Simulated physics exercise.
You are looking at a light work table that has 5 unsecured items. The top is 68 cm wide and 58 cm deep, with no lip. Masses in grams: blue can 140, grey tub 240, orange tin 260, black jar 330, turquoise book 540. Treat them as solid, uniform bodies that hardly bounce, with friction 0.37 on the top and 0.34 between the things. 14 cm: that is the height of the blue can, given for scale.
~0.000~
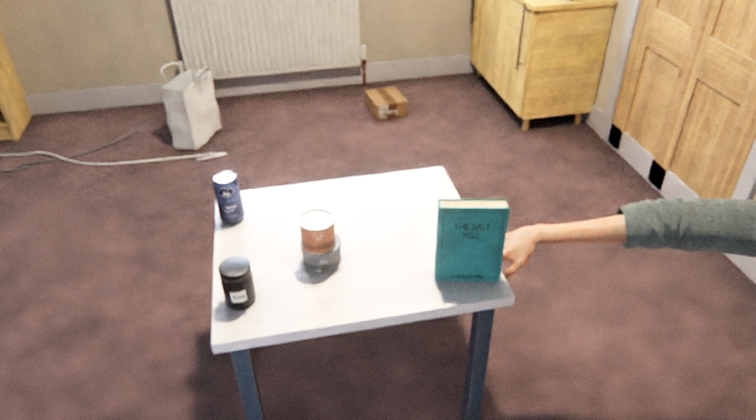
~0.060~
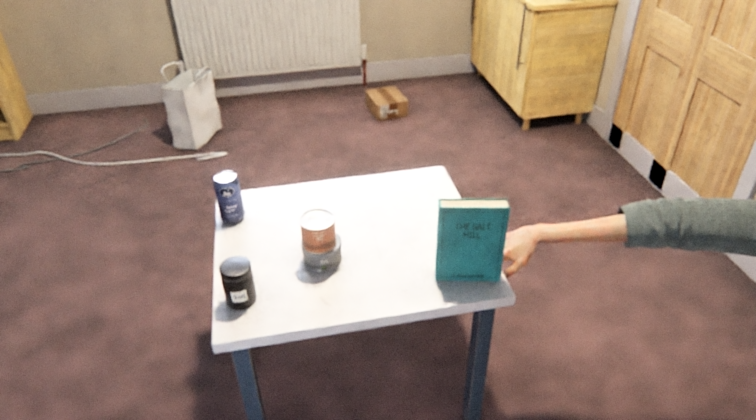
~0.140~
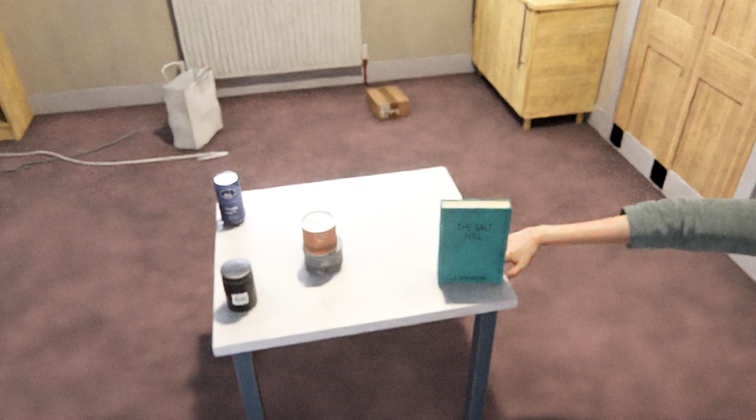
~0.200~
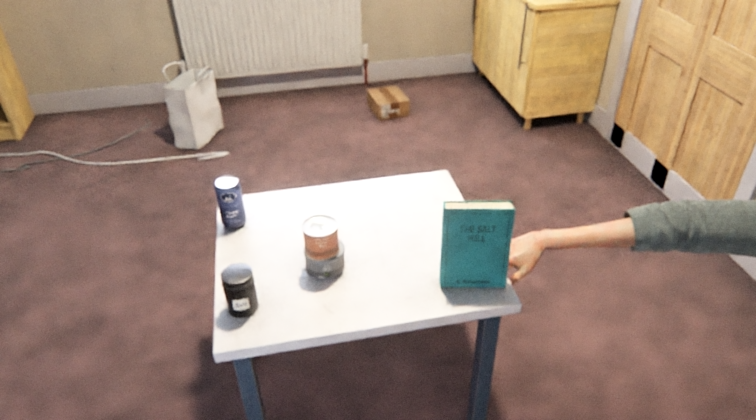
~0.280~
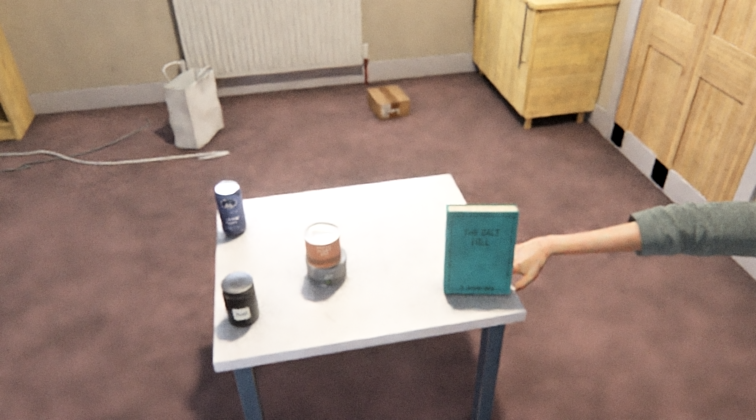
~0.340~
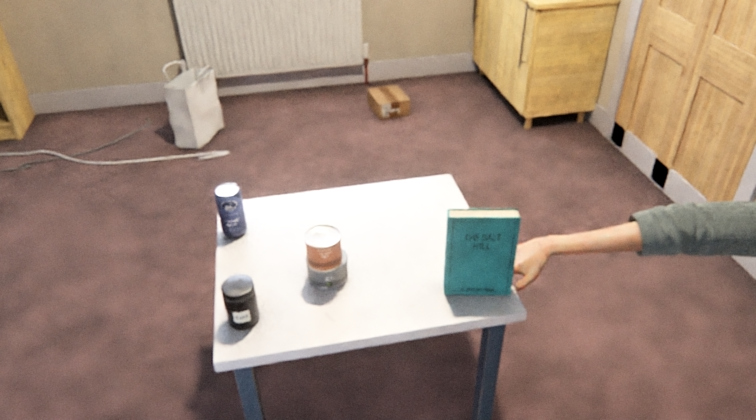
A light table holding containers and a turquoise book shifts slightly nearer, a hand beside it.
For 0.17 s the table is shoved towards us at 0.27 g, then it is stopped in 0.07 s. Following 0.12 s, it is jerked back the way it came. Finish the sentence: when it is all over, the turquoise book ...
The turquoise book has fallen.
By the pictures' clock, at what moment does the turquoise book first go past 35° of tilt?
0.6 s, roughly.
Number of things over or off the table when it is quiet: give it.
The answer is 1.
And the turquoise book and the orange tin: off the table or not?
The turquoise book winds up out of bounds; the orange tin stays within bounds.
Around 0.74 s, turquoise book now off the table.
Around 0.94 s, things are still on the move.
Finally (1.3 s), off the table and tipped over, turquoise book; the other 4 still in place (within 5 cm).
